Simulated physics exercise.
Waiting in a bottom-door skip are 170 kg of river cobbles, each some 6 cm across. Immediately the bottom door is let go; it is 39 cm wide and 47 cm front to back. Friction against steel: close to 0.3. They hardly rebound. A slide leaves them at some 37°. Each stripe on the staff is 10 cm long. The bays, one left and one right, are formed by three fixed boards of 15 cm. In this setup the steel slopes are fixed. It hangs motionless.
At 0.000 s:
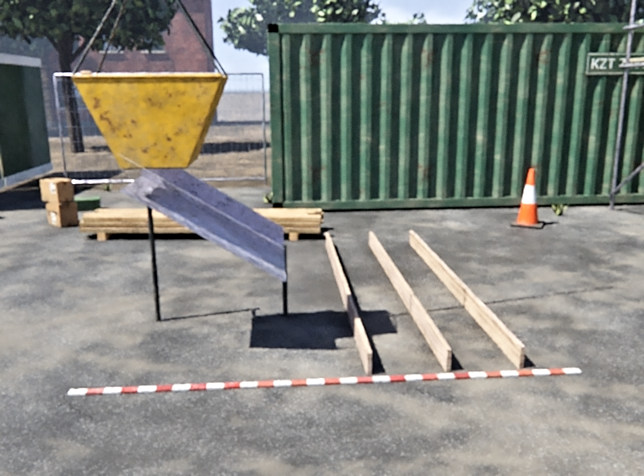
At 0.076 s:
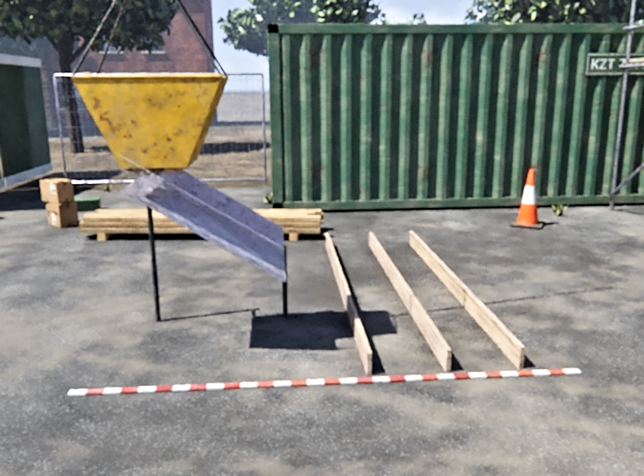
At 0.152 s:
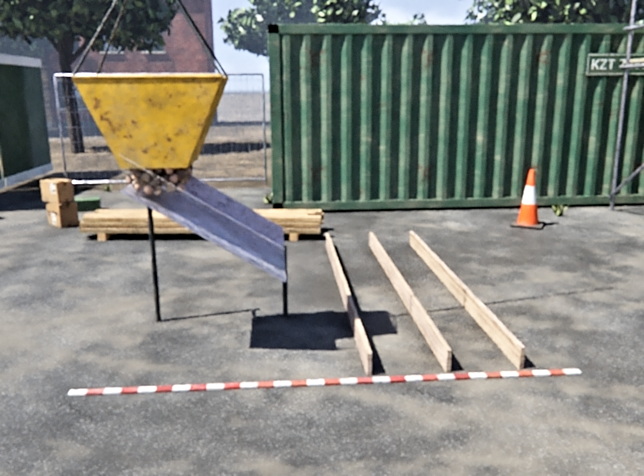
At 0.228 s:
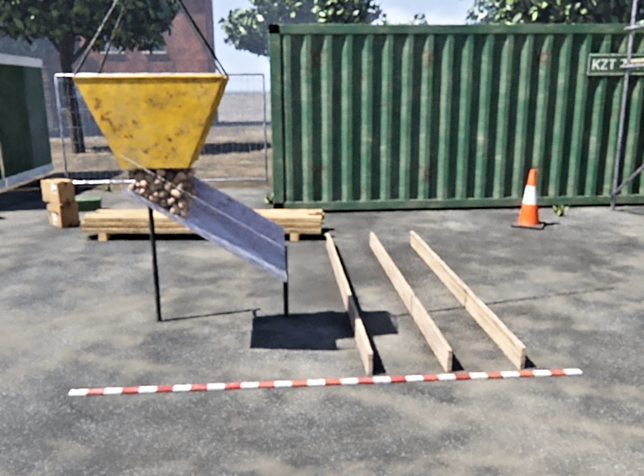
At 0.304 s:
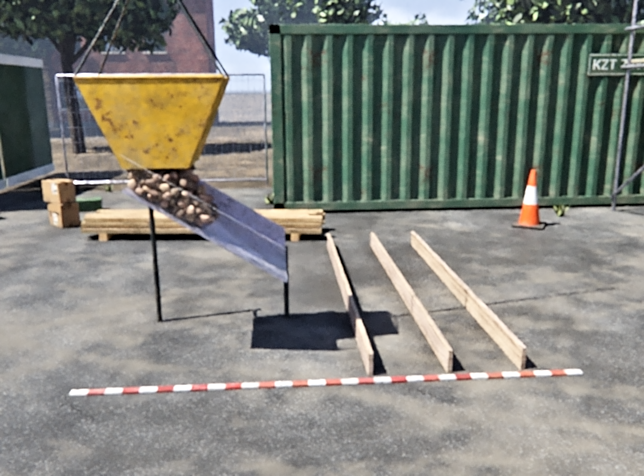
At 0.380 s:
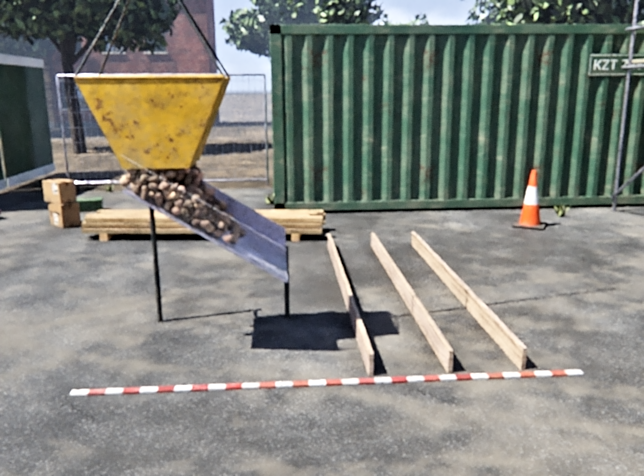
In a paved yard beside a green container, a yellow skip hung still above a sloping metal slide while brown cobbles dropped from its bottom and slid down to the right in a thickening spread.
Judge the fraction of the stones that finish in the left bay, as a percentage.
Some 32 % of the stones finish in the left bay.
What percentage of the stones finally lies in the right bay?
I'd say close to 0 per cent.
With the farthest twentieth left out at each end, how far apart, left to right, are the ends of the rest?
Spread, left to right, approx 90 cm.
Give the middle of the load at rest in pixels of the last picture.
I'd point to somewhere near (344, 331).
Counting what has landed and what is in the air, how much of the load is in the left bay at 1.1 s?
Something like 5 percent.
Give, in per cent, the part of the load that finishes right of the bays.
Roughly 0 per cent of it.
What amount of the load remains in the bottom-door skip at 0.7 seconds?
Close to 20 percent has not yet come out.
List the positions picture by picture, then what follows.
In the first picture, the outlet is at (154, 159); nothing has dropped yet.
In the second picture, the outlet is at (154, 160); 5 % is out.
The third picture shows outlet at (154, 160), the stream shows down to (166, 185); 85 % still inside.
The fourth picture shows outlet at (155, 160), the stream shows down to (186, 207); 73 % still inside.
The fifth picture shows outlet at (155, 160), the stream shows down to (207, 218); 64 % still inside.
The sixth picture shows outlet at (156, 160), the stream shows down to (236, 233); 53 % still inside.
After 0.7 s, 21 % in the bottom-door skip, 68 % on the steel, 12 % falling or lying left of the bays; the stones farthest right are at (348, 315).
After 1.1 s, 0 % in the bottom-door skip, 53 % on the steel, 44 % falling or lying left of the bays, 4 % falling or lying in the left bay; the stones farthest right are at (401, 334).
After 1.7 s, 0 % in the bottom-door skip, 7 % on the steel, 70 % falling or lying left of the bays, 23 % falling or lying in the left bay; the stones farthest right are at (421, 331).
After 2.6 s, 0 % in the bottom-door skip, 68 % falling or lying left of the bays, 32 % falling or lying in the left bay; the stones farthest right are at (421, 328).
After 4.5 s, 0 % in the bottom-door skip, 68 % left of the bays, 32 % in the left bay; the stones farthest right are at (422, 330).
